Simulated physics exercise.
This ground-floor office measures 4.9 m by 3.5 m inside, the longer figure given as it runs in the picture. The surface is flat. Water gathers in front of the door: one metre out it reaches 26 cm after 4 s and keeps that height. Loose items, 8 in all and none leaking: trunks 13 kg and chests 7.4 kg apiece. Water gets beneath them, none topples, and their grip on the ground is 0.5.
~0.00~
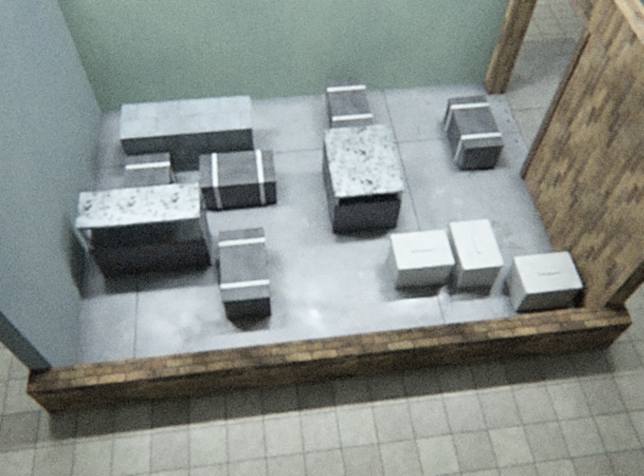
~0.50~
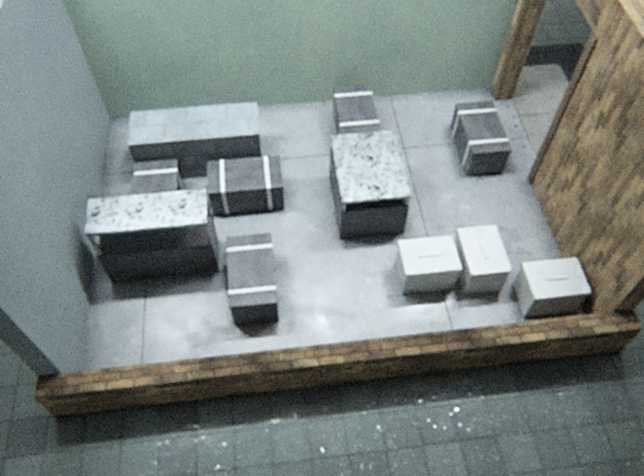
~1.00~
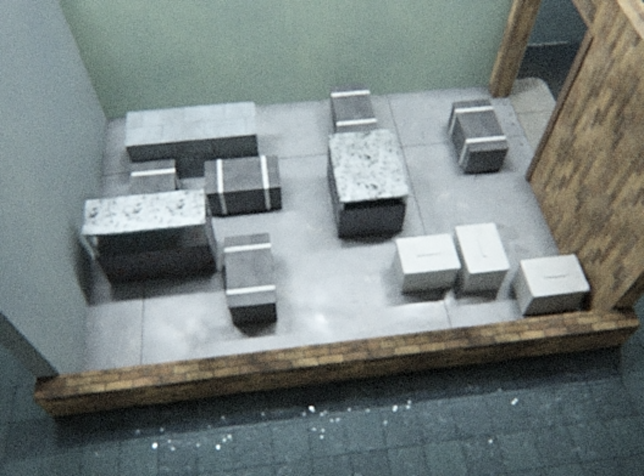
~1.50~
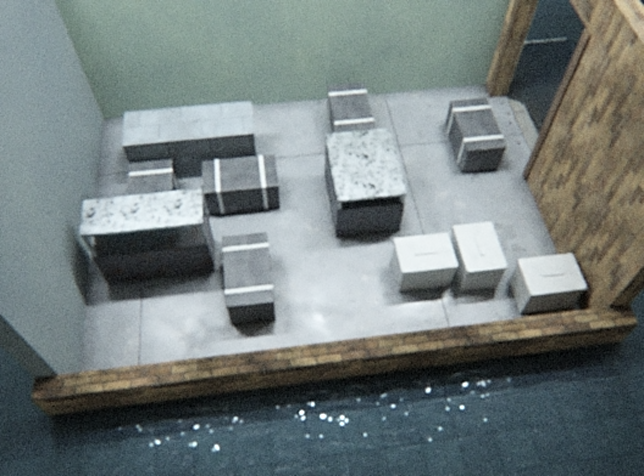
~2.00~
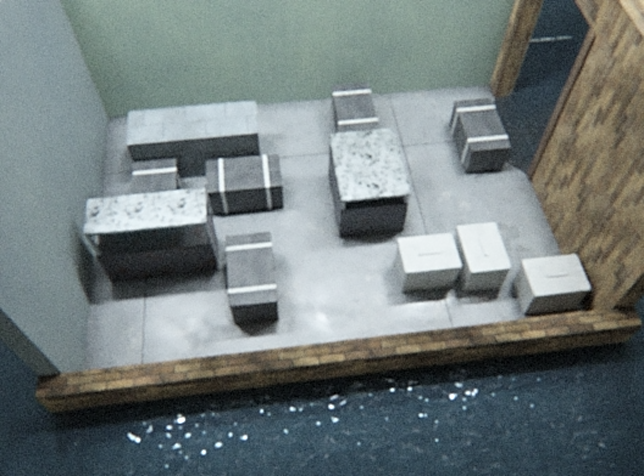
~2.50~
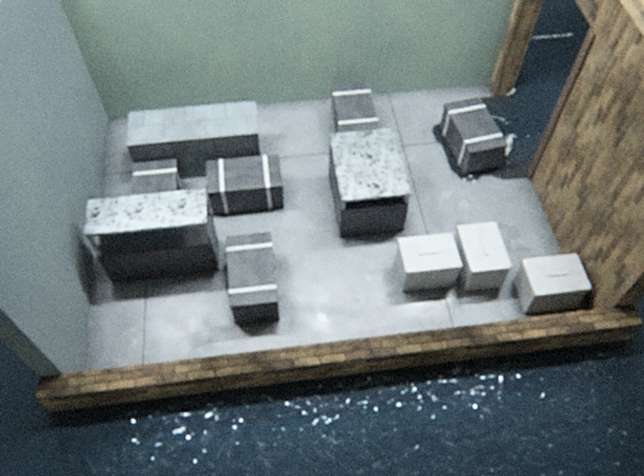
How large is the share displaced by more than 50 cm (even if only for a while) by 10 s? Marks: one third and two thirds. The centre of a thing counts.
Share: At least two thirds.
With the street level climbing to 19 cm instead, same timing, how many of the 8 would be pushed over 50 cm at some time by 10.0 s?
Then 3.
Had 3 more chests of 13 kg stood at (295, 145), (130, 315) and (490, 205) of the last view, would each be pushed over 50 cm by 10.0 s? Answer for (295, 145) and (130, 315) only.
In that order: More, short of it.
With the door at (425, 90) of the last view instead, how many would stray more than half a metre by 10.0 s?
In that case 6 of them.
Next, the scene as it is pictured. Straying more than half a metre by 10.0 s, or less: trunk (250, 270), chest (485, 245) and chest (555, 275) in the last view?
In turn: More, less, more.
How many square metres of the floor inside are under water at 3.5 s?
About 3.5 m2.
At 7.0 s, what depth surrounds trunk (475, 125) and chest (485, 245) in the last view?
About 10 and 4 cm.
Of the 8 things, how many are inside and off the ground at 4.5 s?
I count 1.
After 3.5 s 1 of 8 are over 50 cm from their spots; 0 afloat.
After 4.5 s 2 of 8 are over 50 cm from their spots; 1 afloat.
After 7.0 s 3 of 8 are over 50 cm from their spots; 5 afloat.
After 10.0 s 6 of 8 are over 50 cm from their spots, and 6 have been at some point; 8 afloat.
